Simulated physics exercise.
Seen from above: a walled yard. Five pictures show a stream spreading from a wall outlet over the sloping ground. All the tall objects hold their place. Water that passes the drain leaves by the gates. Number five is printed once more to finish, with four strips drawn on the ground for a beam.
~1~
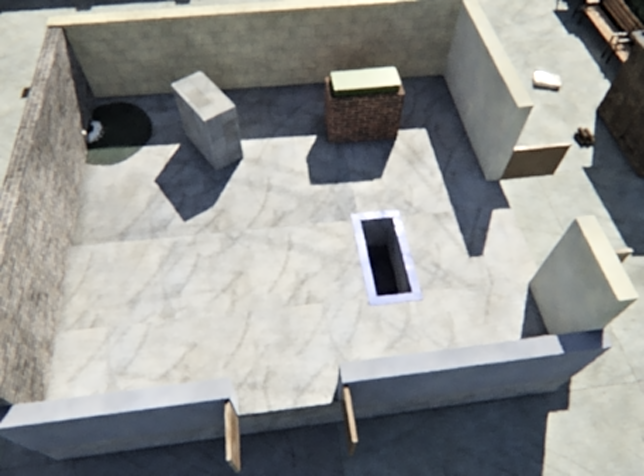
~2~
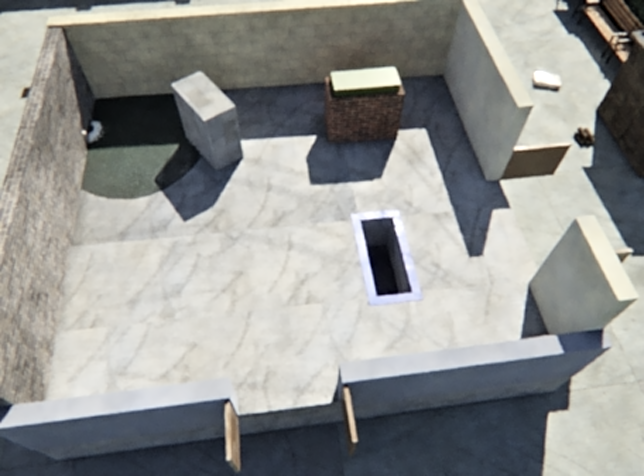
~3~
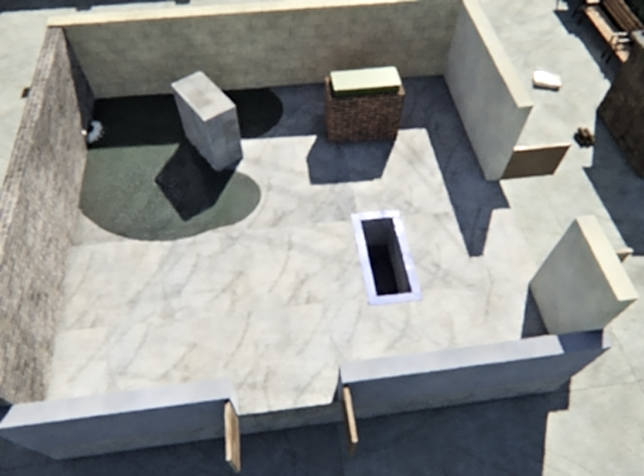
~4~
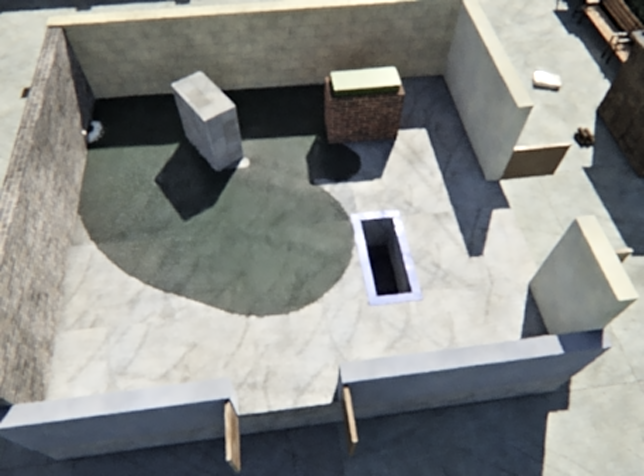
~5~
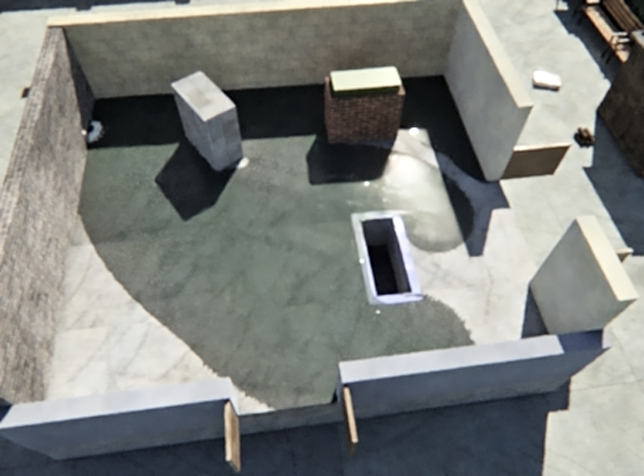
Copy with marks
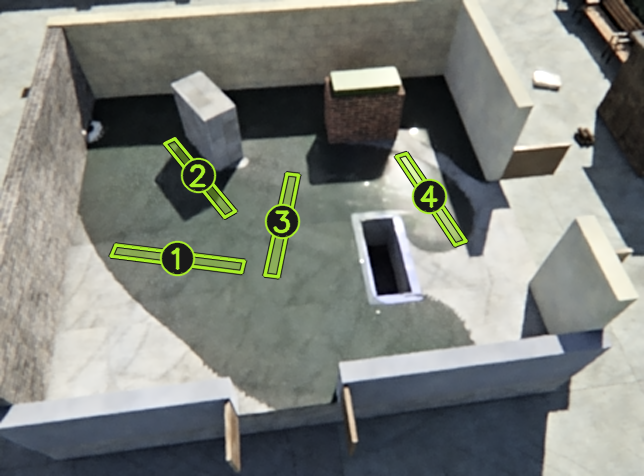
In a walled yard seen from above, a small dark patch of water sits in the upper left corner by the outfall. It spreads across the pale floor, passing around the grey block and reaching the brick planter, then surrounds the blue-edged drain and extends to the gap in the front wall.
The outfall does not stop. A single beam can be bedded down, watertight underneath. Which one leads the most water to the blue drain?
Place 1 does it best.
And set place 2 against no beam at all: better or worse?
It is worse.
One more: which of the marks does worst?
That is place 3.
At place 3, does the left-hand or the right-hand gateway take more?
The right one.
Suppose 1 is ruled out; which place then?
4.
On the marked copy, 1 from (113, 250) to (242, 266); 2 from (169, 141) to (230, 214); 3 from (271, 275) to (292, 174); 4 from (401, 155) to (460, 243).
With 1, about 46 % of the stream goes into the blue drain, about 53 % out by the gates.
With 2, about 27 % of the stream goes into the blue drain, about 73 % out by the gates.
With 3, about 12 % of the stream goes into the blue drain, about 88 % out by the gates.
With 4, about 36 % of the stream goes into the blue drain, about 64 % out by the gates.
